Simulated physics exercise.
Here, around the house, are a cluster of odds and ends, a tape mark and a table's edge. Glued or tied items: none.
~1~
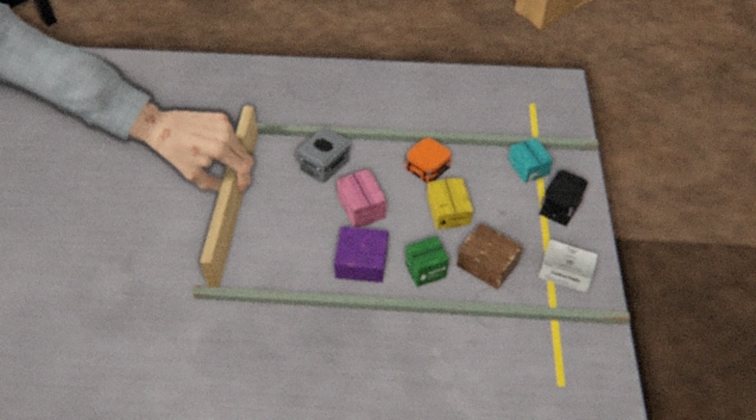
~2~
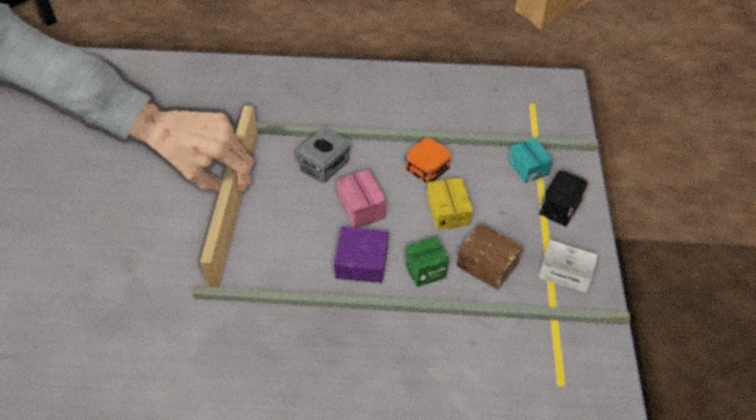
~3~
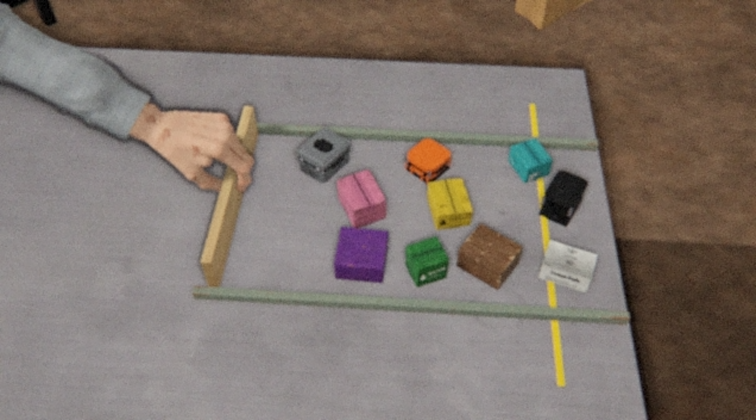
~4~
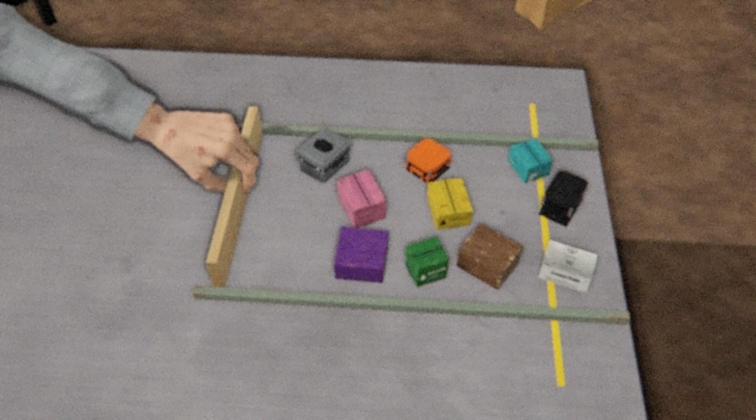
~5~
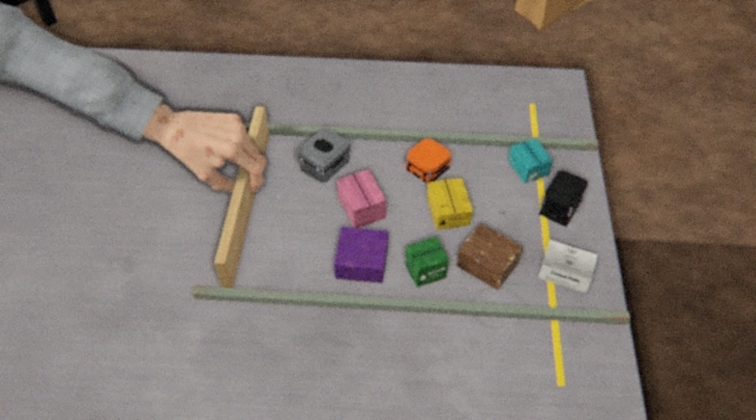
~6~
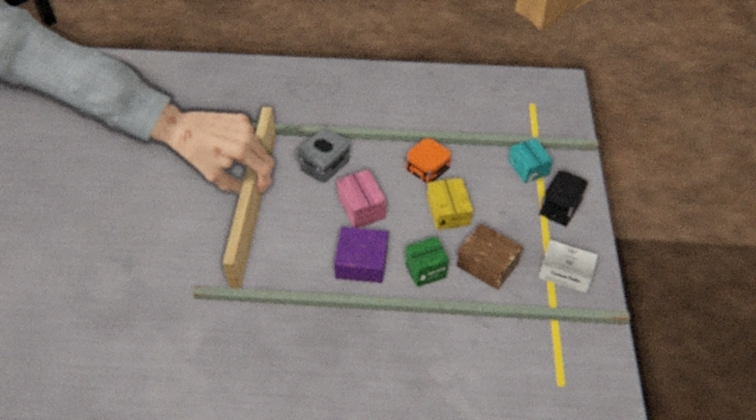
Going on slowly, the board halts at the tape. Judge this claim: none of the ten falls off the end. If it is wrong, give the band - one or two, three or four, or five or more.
Wrong; three or four fall off.
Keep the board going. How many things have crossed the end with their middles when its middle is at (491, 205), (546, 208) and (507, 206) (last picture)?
First 1, next 4, last 1.
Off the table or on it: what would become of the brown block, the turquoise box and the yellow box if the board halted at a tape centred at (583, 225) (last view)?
The brown block is no longer there; as for the turquoise box, it is no longer there; and the yellow box is no longer there.
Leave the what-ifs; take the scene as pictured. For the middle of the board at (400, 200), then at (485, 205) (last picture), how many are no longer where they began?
Moved so far: 7, later 10.
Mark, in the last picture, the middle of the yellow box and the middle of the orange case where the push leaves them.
In the last view, the middles sit near (600, 213) and near (592, 161).
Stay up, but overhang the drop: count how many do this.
It's 3.
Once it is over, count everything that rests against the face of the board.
3 touch it.
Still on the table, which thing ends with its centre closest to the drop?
I'd go with the green box.
Soon after, none off yet; black case at rest near (563, 198); white box at rest near (568, 266); turquoise box at rest near (530, 161).
At rest, the number that fall off is three or four; fallen, brown block, turquoise box, white box and black case.
